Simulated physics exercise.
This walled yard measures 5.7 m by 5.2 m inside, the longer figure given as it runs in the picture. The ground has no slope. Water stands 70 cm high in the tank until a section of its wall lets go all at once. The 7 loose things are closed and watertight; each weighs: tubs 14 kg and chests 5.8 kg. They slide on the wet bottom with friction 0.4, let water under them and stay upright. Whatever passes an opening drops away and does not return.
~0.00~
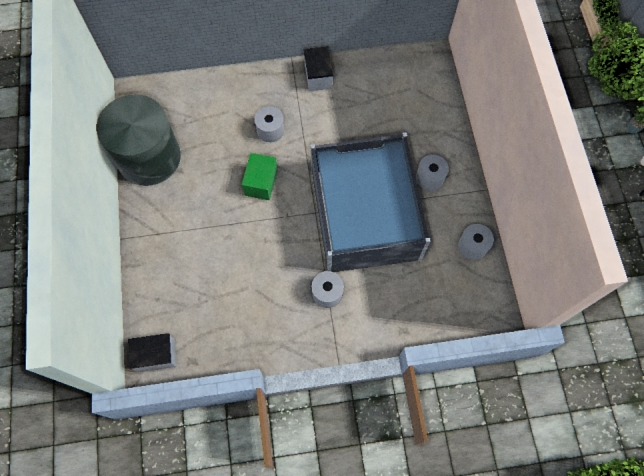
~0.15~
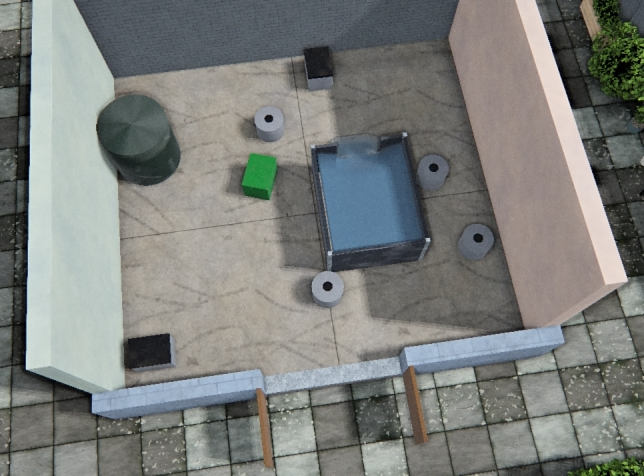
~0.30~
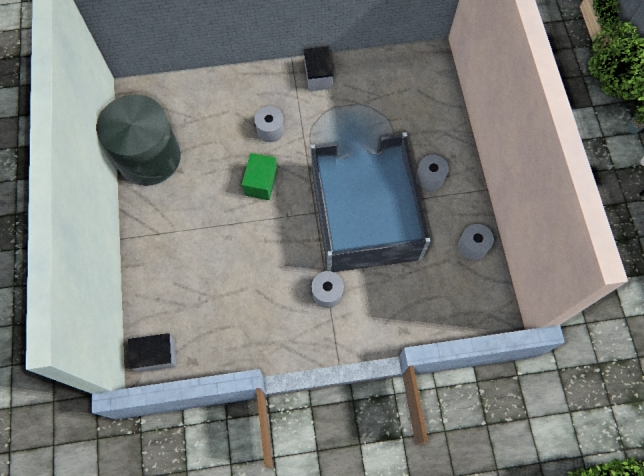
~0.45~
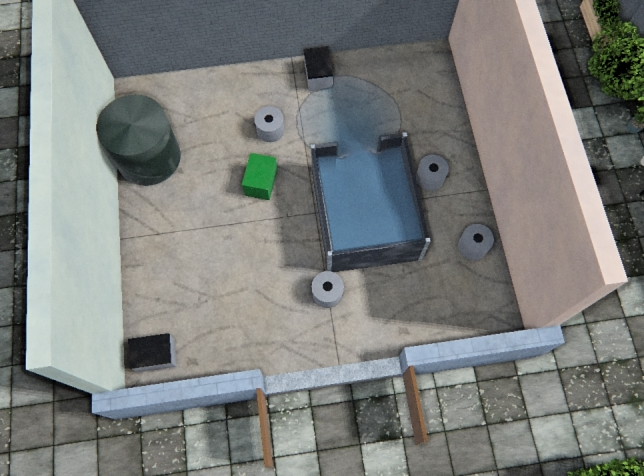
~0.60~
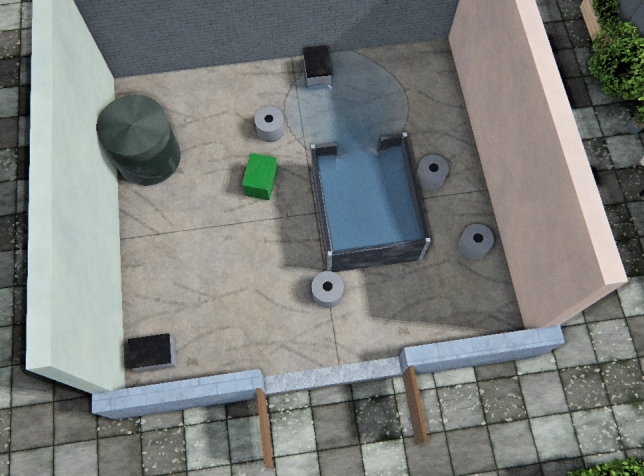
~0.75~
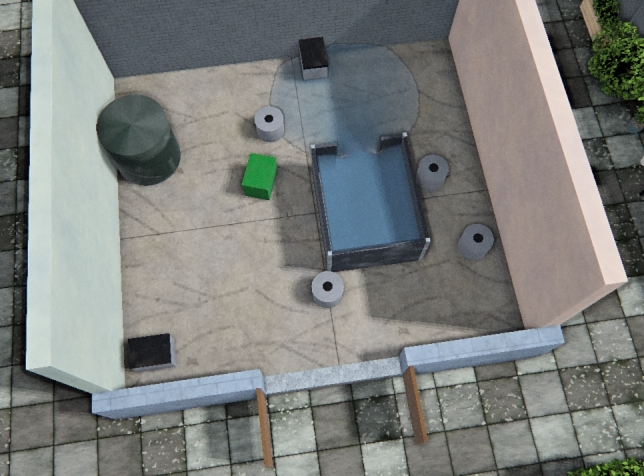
Water spreads from a dark-framed tank of blue water, right of centre in a walled yard of pale, stained ground seen from high above by a still camera. A green box and a large dark green drum stand to the left, with grey tubs and dark-topped chests around. The tank's far side opens in the middle, a thin rounded sheet widens toward the back wall, and the chest there shifts slightly.
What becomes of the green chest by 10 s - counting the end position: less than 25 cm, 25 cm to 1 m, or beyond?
The green chest travels far.
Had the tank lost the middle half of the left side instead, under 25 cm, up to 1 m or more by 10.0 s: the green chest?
In that case the green chest gets carried off.
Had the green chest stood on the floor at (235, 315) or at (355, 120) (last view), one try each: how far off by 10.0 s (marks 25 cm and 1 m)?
In turn: It is nudged along; it gets carried off.
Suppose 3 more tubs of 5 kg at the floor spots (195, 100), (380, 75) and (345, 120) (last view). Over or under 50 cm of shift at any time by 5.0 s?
In turn: Past it, more, more.
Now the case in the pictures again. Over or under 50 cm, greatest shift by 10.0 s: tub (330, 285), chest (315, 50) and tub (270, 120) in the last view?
In turn: Short of it, past it, under.
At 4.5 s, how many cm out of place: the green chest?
About 0 cm.
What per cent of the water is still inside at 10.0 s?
About 96 per cent.
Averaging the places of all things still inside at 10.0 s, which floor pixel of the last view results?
Around (305, 271).
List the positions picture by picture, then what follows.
The first picture shows the green chest at (259, 171), on the bottom; water covers 2.1 m2; 0 of 7 have shifted.
The second picture shows the green chest at (259, 171), on the bottom; 2.5 m2 under water; 0 of 7 have shifted.
The third picture shows the green chest at (259, 171), on the bottom; water covers 3.3 m2; 0 of 7 have shifted.
The fourth picture shows the green chest at (259, 171), on the bottom; water covers 4.1 m2; 0 of 7 have shifted.
The fifth picture shows the green chest at (259, 171), on the bottom; water covers 5.2 m2; 0 of 7 have shifted.
The sixth picture shows the green chest at (259, 171), on the bottom; water covers 6.3 m2; 1 of 7 have shifted.
After 2.0 s the green chest is near (259, 171), 0.0 m from its start, aground; 0 of 7 are out; 1 afloat.
After 4.5 s the green chest is near (259, 171), 0.0 m from its start, aground; 0 of 7 are out; 1 afloat.
After 7.0 s the green chest is near (302, 188), 0.7 m from its start, afloat; 0 of 7 are out; 1 afloat.
After 10.0 s the green chest is near (288, 272), 1.7 m from its start, afloat; 0 of 7 are out; 3 afloat.
